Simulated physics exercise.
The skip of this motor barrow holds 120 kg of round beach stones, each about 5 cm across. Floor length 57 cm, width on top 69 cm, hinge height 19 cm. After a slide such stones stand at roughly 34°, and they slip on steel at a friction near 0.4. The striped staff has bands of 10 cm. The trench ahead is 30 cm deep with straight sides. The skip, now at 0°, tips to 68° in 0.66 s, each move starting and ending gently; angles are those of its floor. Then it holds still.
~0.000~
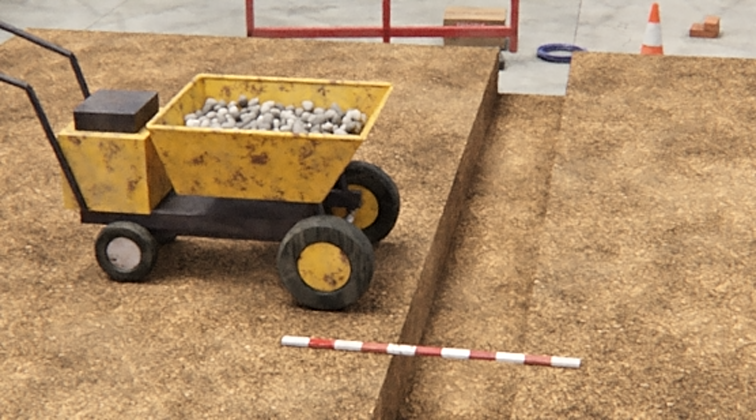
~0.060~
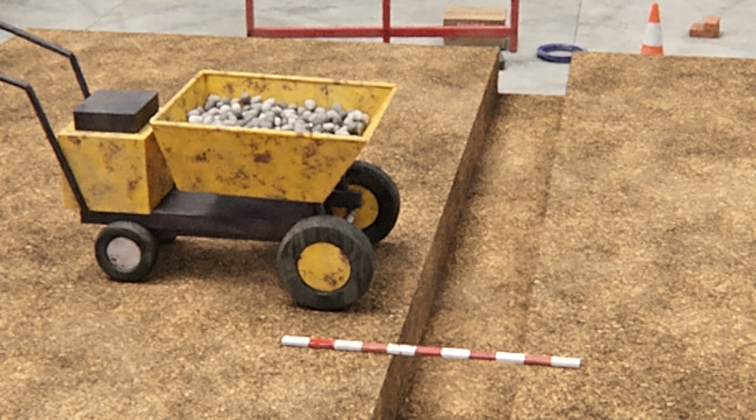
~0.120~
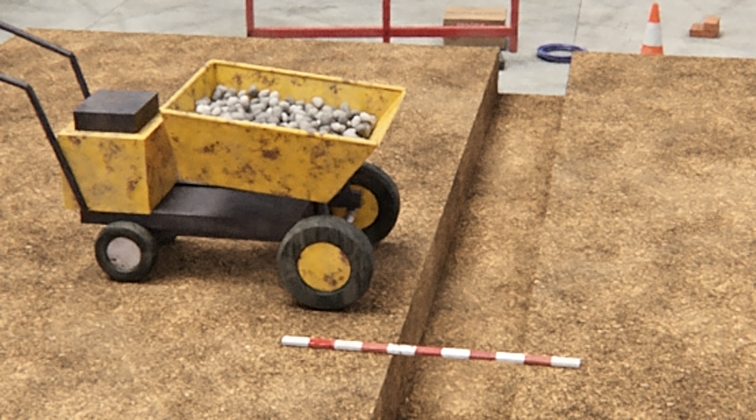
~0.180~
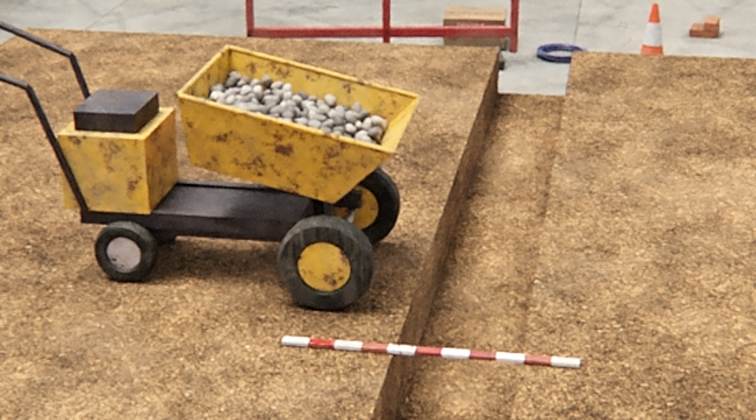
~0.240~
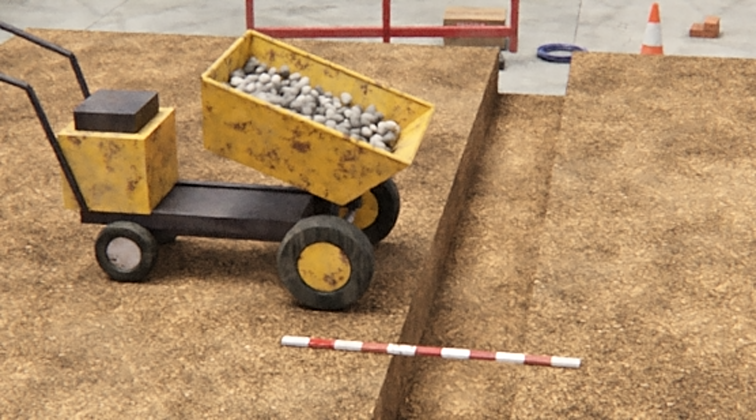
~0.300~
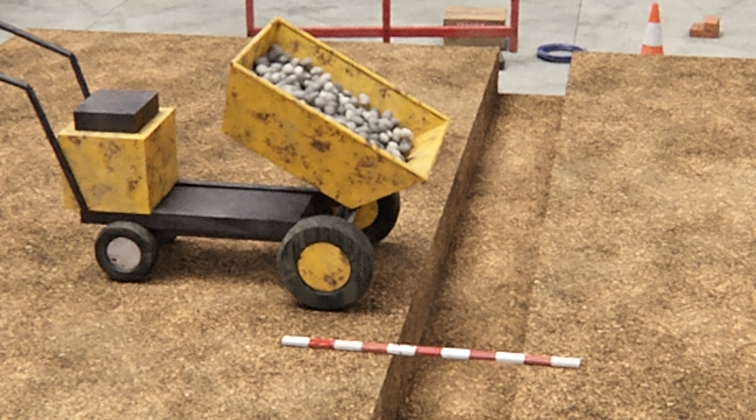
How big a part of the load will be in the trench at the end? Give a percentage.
Close to 52 in a hundred.
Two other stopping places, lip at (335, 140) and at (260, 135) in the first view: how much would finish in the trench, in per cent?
First some 75, then 90 per cent.
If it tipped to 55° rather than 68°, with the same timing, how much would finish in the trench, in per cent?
Then about 30 per cent.
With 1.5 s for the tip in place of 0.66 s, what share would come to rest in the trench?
In that case some 75 per cent.
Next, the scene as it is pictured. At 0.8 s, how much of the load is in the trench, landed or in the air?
Some 15 per cent.
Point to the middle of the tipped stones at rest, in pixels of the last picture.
Near (526, 320).
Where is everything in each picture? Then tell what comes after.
In the first frame, the skip is at 0°, its lip at (363, 139); the top of the load is at (301, 116).
The second frame shows lip at (367, 141), floor tilted 2°, highest stones at (247, 112); the stones move at 0.4 m/s on average.
In the third frame, the skip is at 6°, its lip at (377, 145); the top of the load is at (230, 103); the stones move at 0.8 m/s on average.
In the fourth frame, the skip is at 12°, its lip at (392, 152); the top of the load is at (232, 88); the stones move at 1.0 m/s on average.
In the fifth frame, the skip is at 20°, its lip at (409, 164); the top of the load is at (250, 74); the stones move at 1.2 m/s on average.
In the sixth frame, the skip is at 29°, its lip at (426, 179); the top of the load is at (271, 63); the stones move at 1.3 m/s on average.
After 0.5 s the floor is at 58°; 100 % in the skip; the foremost stones are at (448, 204).
After 0.8 s the floor is at 68°; 78 % in the skip, 17 % in the trench, 5 % past the trench; the foremost stones are at (552, 288).
After 1.1 s the floor is at 68°; 28 % in the skip, 25 % in the trench, 46 % past the trench; the foremost stones are at (739, 317).
After 3.1 s the floor is at 68°; 0 % in the skip, 52 % in the trench, 48 % past the trench; the foremost stones are past the picture's edge.
